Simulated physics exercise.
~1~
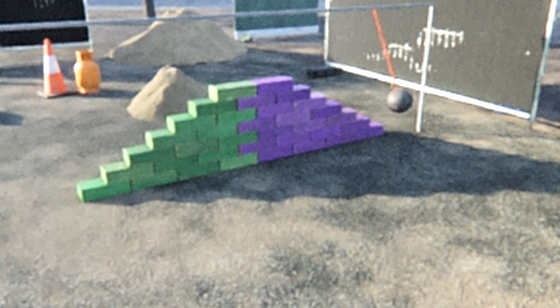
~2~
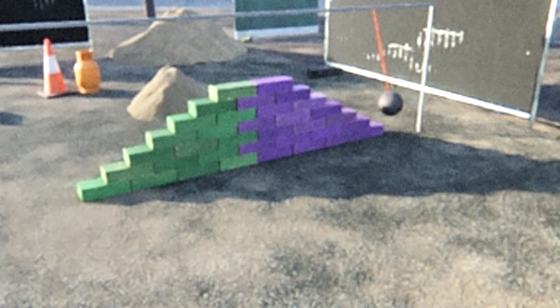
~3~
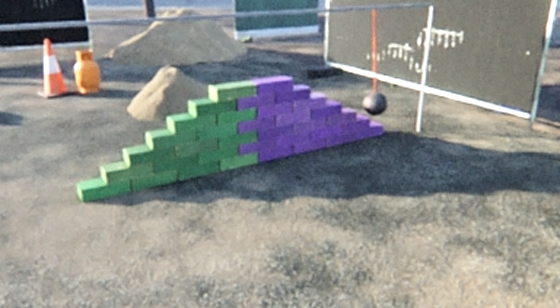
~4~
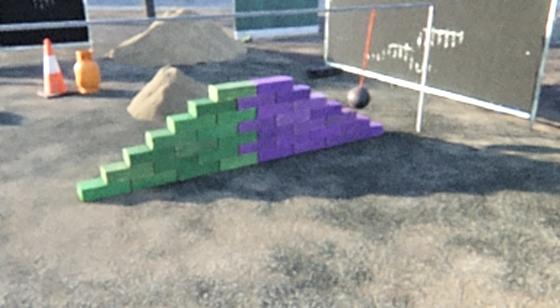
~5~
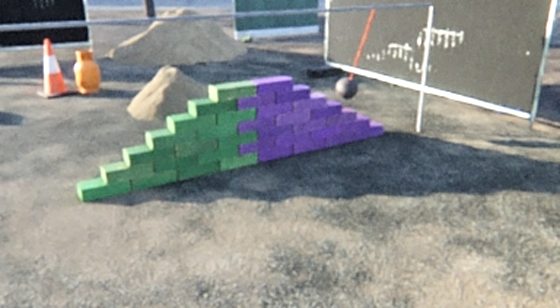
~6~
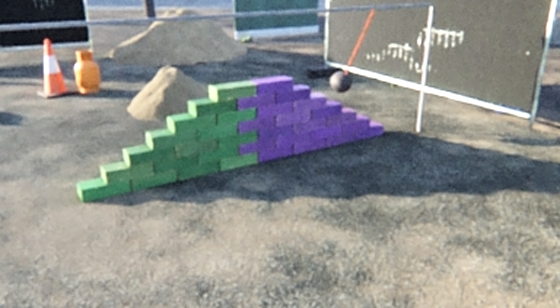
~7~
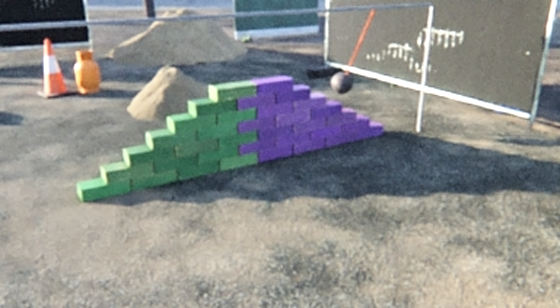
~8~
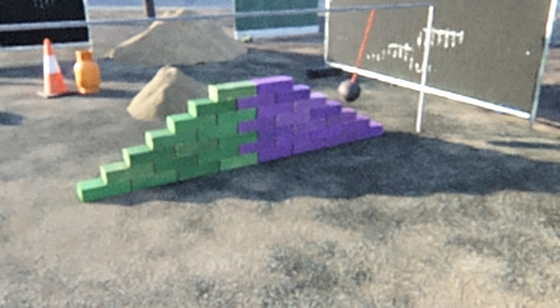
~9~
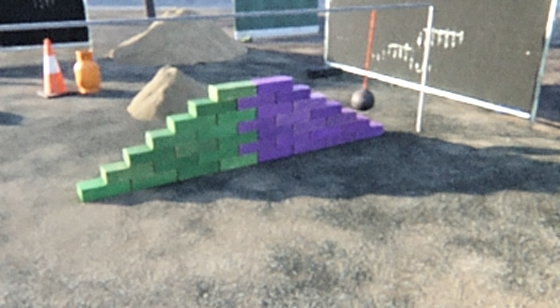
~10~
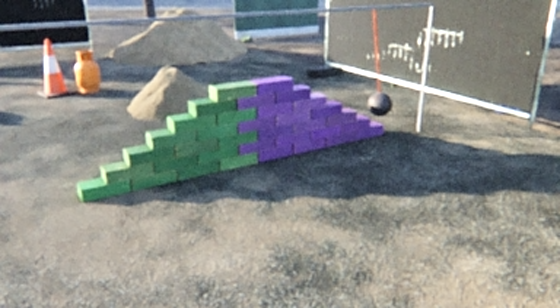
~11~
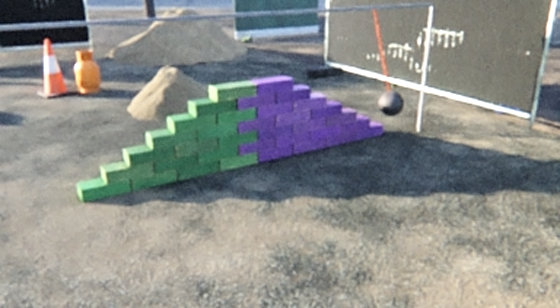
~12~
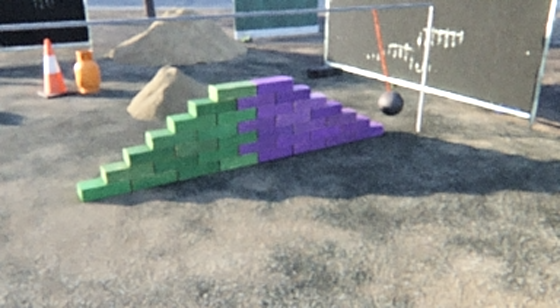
A stepped wall of green and purple blocks stood on the ground while a dark ball on a red line swung left behind its purple end, then drifted back right and slowed near where it began, leaving every block in place.
